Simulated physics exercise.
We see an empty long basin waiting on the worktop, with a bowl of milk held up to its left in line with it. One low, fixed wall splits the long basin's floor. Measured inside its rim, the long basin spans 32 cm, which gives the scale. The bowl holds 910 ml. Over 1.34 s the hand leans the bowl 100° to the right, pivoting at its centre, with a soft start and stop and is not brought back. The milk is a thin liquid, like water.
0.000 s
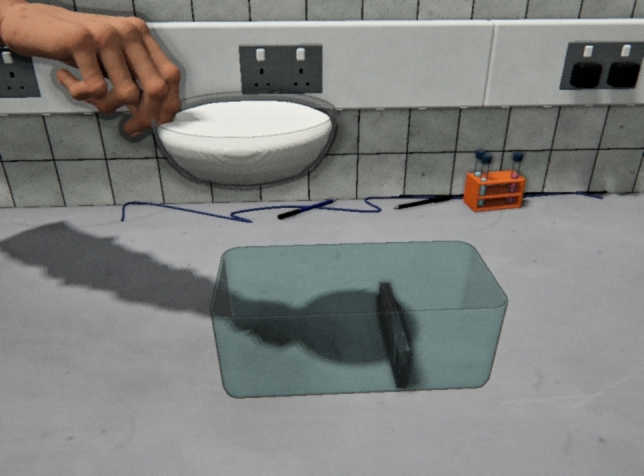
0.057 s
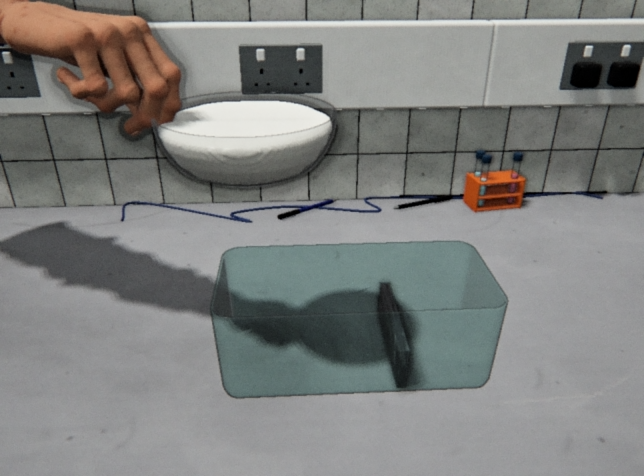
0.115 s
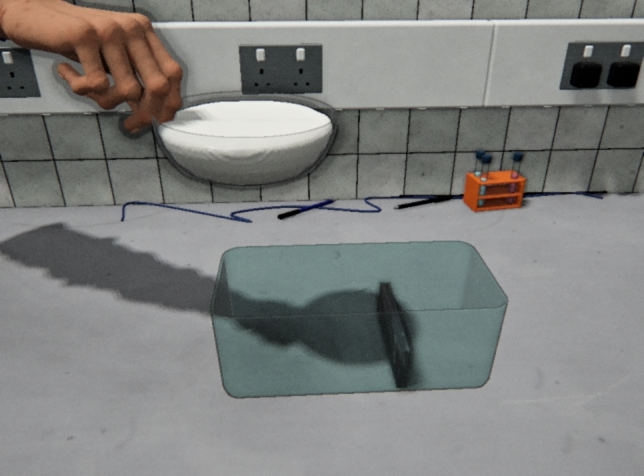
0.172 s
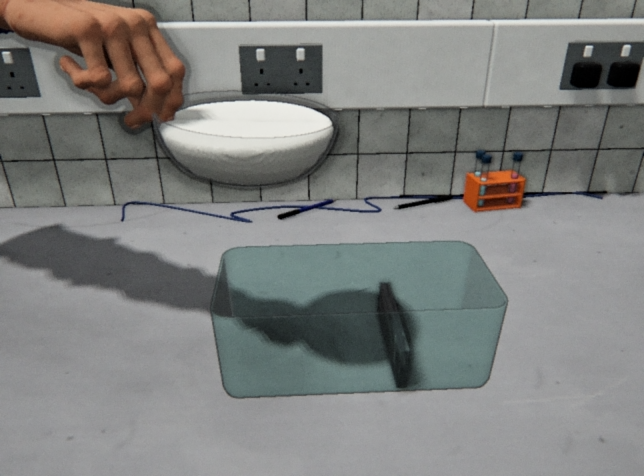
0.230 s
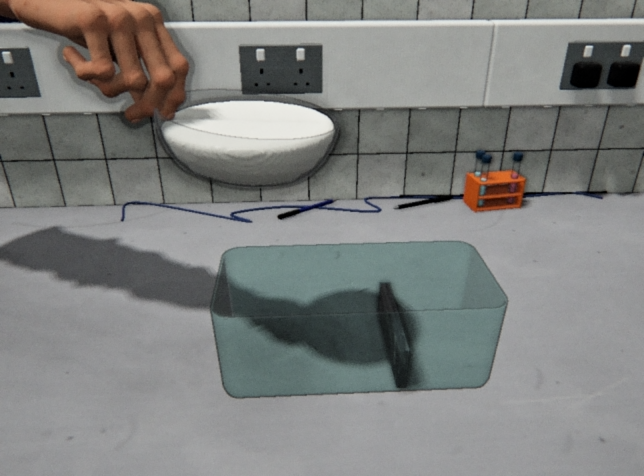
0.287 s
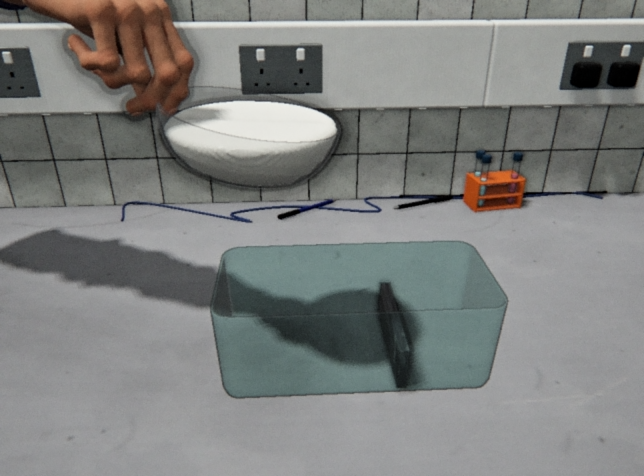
A hand slowly leans a white bowl slightly to the right above an empty basin.
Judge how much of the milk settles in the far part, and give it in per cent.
Some 49 per cent settles in the far part.
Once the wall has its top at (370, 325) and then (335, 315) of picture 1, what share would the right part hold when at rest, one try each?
First try about 65 %, second try about 90 %.
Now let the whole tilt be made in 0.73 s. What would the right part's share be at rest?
That would be about 30 in a hundred, I'd say.
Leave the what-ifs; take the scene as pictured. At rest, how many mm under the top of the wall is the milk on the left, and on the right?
Left side: Around 40 mm. Right side: Around 24 mm.
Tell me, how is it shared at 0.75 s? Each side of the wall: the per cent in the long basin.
Left roughly 9, right roughly 18.
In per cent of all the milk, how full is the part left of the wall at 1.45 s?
Reading: Approx. 50 per cent.
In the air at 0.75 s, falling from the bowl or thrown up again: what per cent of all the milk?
40 per cent.
After 0.75 s the tilt is 60° and 33 per cent is still to pour, 9 is left of the wall and 19 right of it.
After 1.10 s the tilt is 92° and 2 per cent is still to pour, 44 is left of the wall and 48 right of it.
After 1.45 s the tilt is 100° and 0 per cent is still to pour, 50 is left of the wall and 49 right of it.
After 1.84 s the tilt is 100° and 0 per cent is still to pour, 50 is left of the wall and 49 right of it.
In the end 50 per cent lies left of the wall, 49 right of it and 2 outside.
